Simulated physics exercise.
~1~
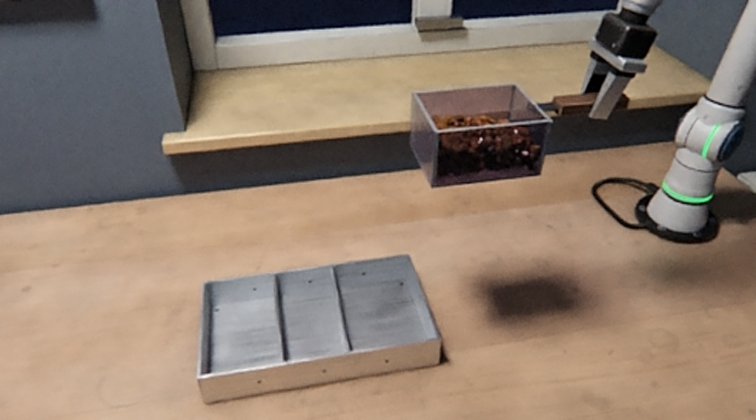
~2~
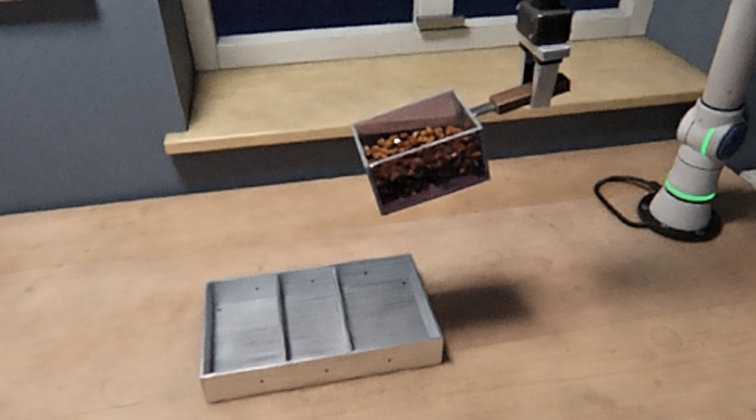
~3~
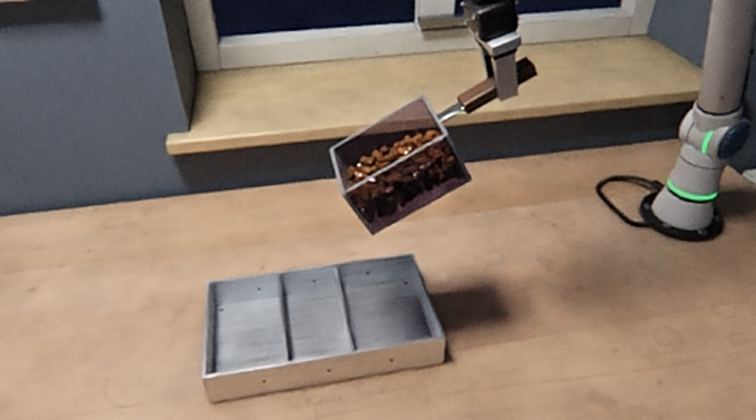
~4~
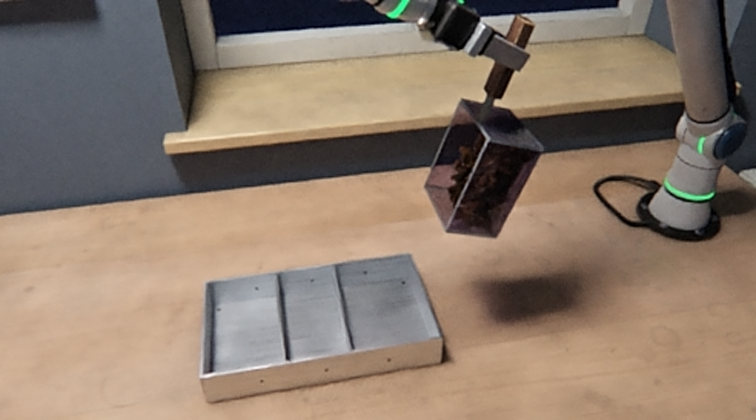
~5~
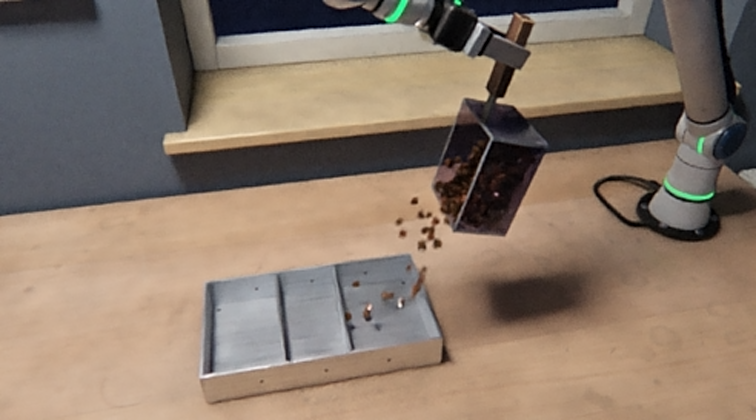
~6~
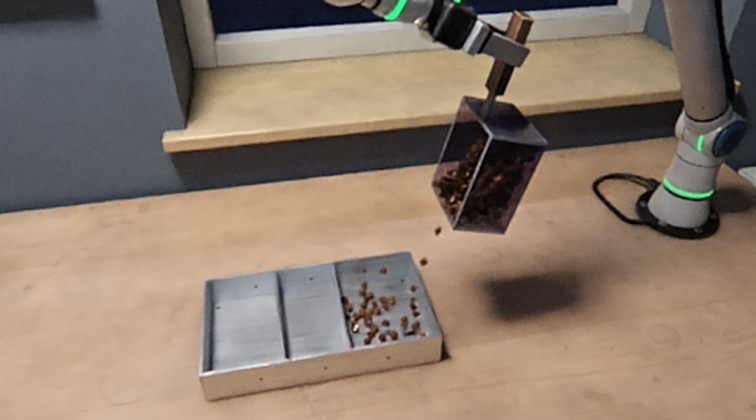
To begin with, a robot arm holds a clear box of brown pellets above a wooden table, where a metal crate split into three parts sits. The arm carries the box left toward the crate, tipping it a little as it goes. It tilts the box further, with the pellets still inside. The arm then swings the box back to the right and turns it steeply. Some pellets spill from its lower edge and fall into the crate's right part. Finally, the box stays steeply tilted and still holds most of its load, while a small scatter lies in the right part and the last few drop.
